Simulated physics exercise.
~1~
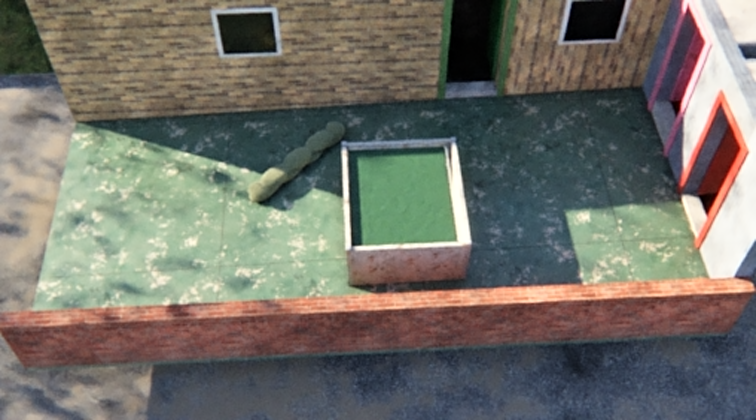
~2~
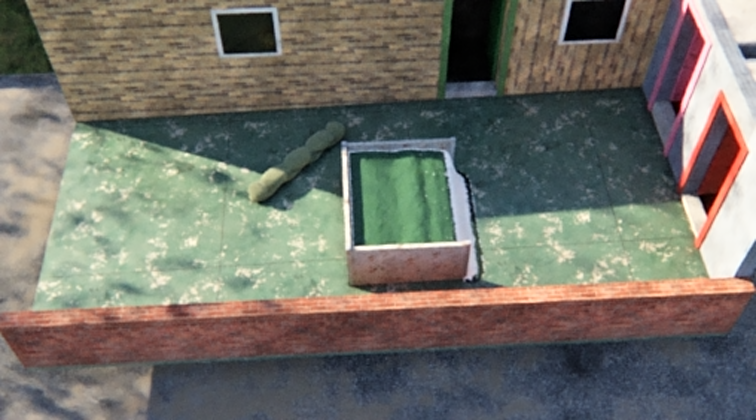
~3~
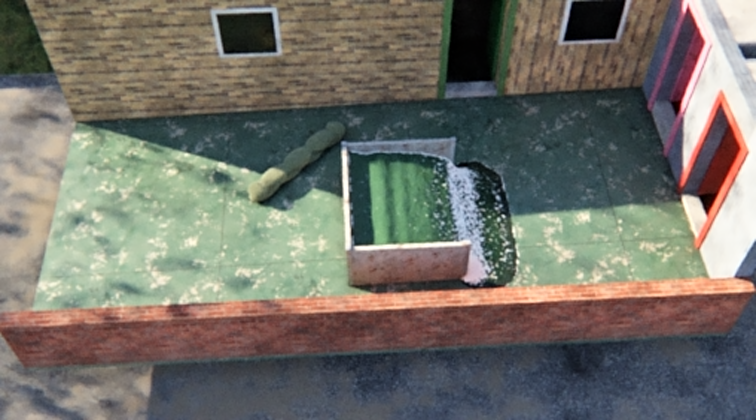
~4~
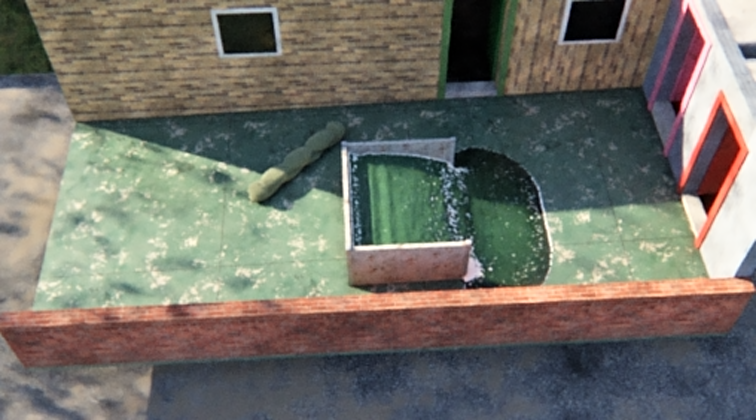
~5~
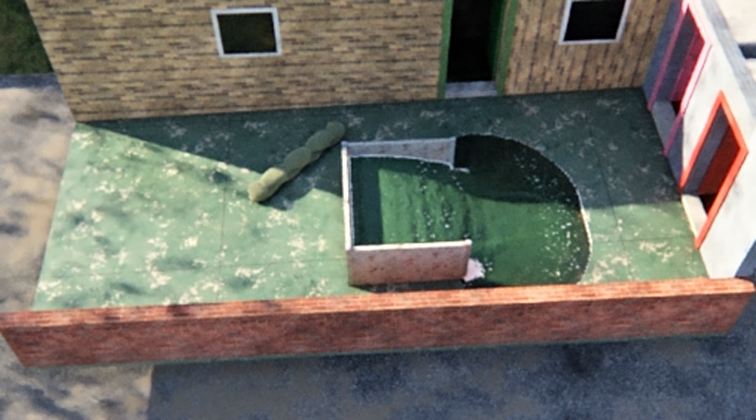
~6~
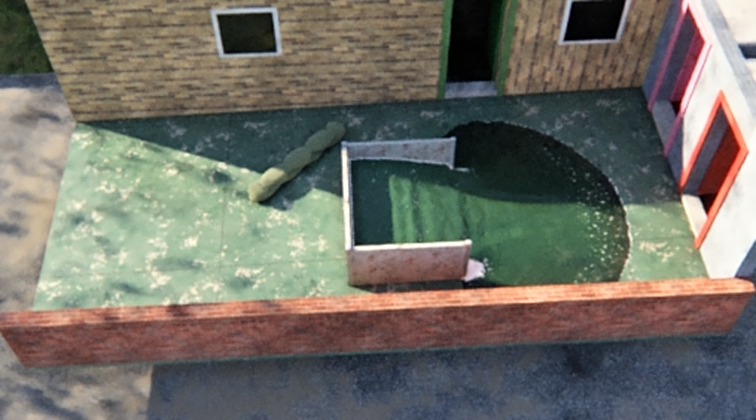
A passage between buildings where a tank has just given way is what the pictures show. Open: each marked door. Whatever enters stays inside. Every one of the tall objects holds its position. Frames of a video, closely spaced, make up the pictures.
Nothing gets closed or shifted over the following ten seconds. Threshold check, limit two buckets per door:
Red door over; pink door under; green door under.
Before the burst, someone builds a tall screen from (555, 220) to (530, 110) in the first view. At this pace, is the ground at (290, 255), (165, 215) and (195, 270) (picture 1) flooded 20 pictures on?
Taking the points in order - unwetted, unwetted, unwetted.
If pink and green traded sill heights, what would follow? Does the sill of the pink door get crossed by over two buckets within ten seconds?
I'd say the pink door surpasses it.
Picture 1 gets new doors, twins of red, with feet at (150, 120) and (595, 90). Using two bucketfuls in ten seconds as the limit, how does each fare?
Stays within it; exceeds it.
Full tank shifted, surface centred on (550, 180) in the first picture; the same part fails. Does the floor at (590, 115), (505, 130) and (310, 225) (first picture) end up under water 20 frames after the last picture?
Spot by spot, in the order asked: Swamped, swamped, untouched.
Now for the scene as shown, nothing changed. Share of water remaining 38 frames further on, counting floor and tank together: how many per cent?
I'd estimate close to 86 per cent.
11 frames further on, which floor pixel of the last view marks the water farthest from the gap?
At roughly (632, 87).
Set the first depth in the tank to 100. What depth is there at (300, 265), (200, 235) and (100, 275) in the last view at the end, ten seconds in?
Readings in order: Around 2, 2 and 4 %.
A moment on, water covers 35 % of the floor; the red door over two buckets in, the pink door wet at the sill, nothing in, the green door wet at the sill, nothing in.
Next, water covers 35 % of the floor; the red door far over two buckets in, the pink door wet at the sill, nothing in, the green door wet at the sill, nothing in.
Then, water covers 40 % of the floor; the red door far over two buckets in, the pink door wet at the sill, nothing in, the green door wet at the sill, nothing in.
Later, water covers 55 % of the floor; the red door far over two buckets in, the pink door wet at the sill, nothing in, the green door wet at the sill, nothing in.
In the end, water covers 80 % of the floor; the red door far over two buckets in, the pink door wet at the sill, nothing in, the green door wet at the sill, nothing in.
